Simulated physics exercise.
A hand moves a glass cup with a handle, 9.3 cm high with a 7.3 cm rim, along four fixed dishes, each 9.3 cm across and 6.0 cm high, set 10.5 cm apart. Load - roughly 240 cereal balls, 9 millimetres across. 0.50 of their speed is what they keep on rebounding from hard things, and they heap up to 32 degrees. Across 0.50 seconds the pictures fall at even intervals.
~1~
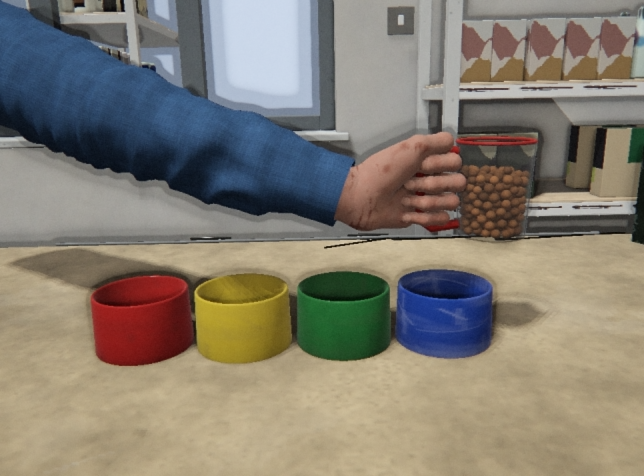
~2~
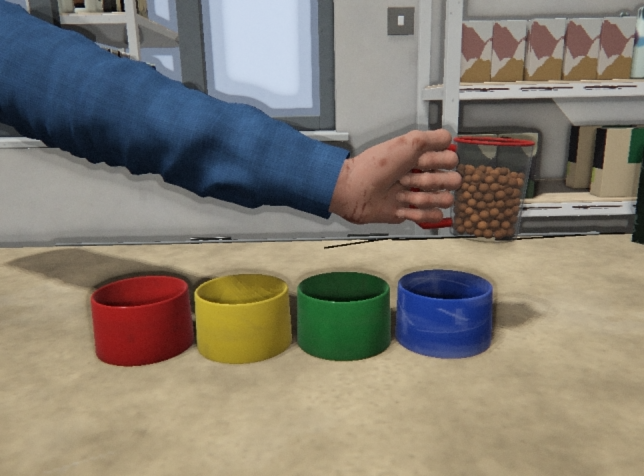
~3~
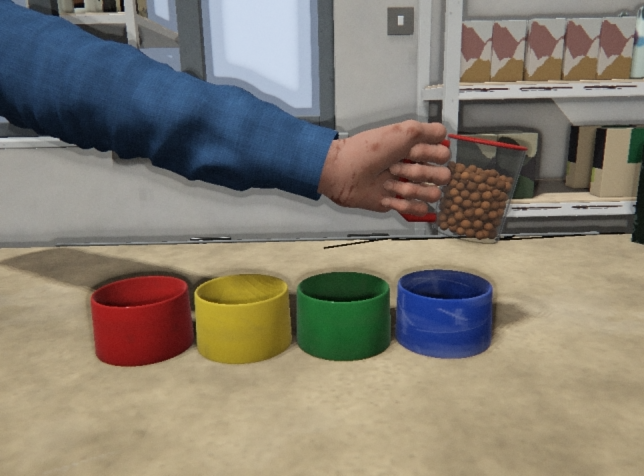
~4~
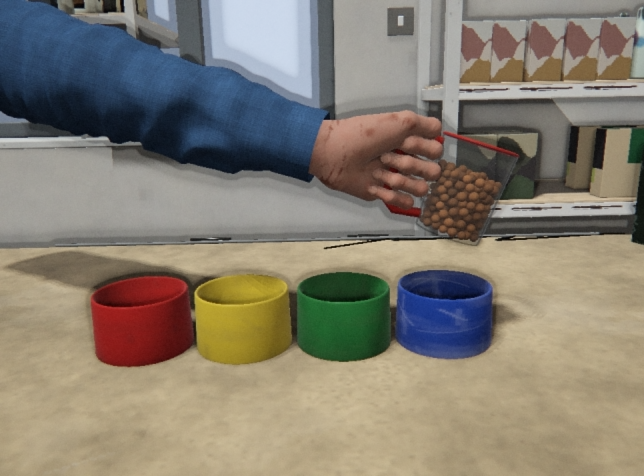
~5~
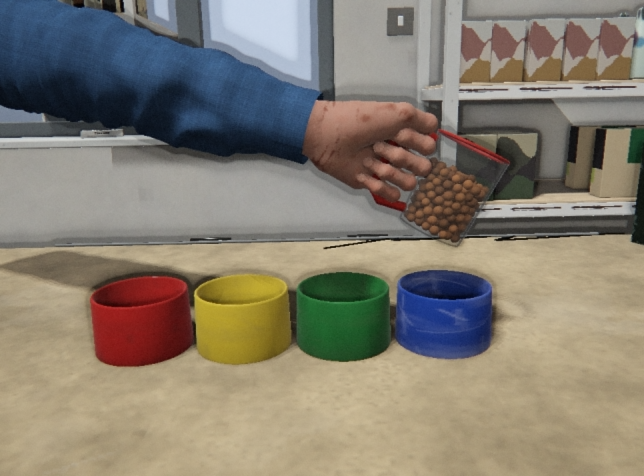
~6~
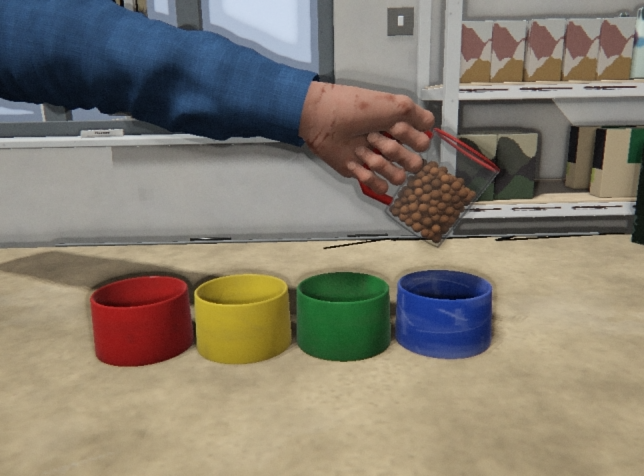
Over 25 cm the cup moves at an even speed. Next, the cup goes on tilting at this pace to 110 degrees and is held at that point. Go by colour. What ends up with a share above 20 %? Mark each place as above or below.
Marks: Red dish below, blue dish below, green dish above, yellow dish below, counter below.
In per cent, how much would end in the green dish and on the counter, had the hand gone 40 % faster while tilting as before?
Shares: Green 60, counter 30.
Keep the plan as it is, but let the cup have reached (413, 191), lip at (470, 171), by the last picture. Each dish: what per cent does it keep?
In the end red holds 0, blue holds 0, green holds 70, yellow holds 10.
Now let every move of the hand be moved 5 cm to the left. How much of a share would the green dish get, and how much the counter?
After the change, green takes 40 while the counter takes 10.
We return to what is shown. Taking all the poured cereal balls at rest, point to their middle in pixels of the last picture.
(338, 323).
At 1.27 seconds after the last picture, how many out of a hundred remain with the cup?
Near 50 per cent of the load.
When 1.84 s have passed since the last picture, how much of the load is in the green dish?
About 80 percent up to now.
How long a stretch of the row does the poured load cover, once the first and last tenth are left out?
I'd put it at close to 6 cm.
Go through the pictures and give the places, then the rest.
The first picture shows cup at (493, 188), tilt 0 degrees, lip at (533, 140), moved 0.0 cm; middle of the pieces at (490, 202); blue dish at (444, 284); green dish at (343, 286); yellow dish at (242, 289); red dish at (140, 291).
The second picture shows cup at (488, 189), tilt 3 degrees, lip at (531, 143), moved 0.5 cm; middle of the pieces at (484, 202).
The third picture shows cup at (476, 189), tilt 11 degrees, lip at (523, 149), moved 1.7 cm; middle of the pieces at (470, 202).
The fourth picture shows cup at (463, 189), tilt 19 degrees, lip at (515, 156), moved 3.0 cm; middle of the pieces at (456, 202).
The fifth picture shows cup at (451, 190), tilt 26 degrees, lip at (506, 163), moved 4.2 cm; middle of the pieces at (442, 201).
The sixth picture shows cup at (439, 190), tilt 34 degrees, lip at (496, 171), moved 5.4 cm; middle of the pieces at (428, 200); blue dish at (444, 285); green dish at (343, 287); yellow dish at (242, 289); red dish at (140, 292).
Then, 0.76 s after the last picture, tilt 92 degrees; cup holds 100 %.
Then, 1.27 s after the last picture, tilt 110 degrees; cup holds 50 %, green 45 %.
Then, 1.84 s after the last picture, tilt 110 degrees; cup holds 10 %, green 80 %.
In the end, red 0 %, blue 0 %, green 90 %, yellow 0 %, counter 10 %.
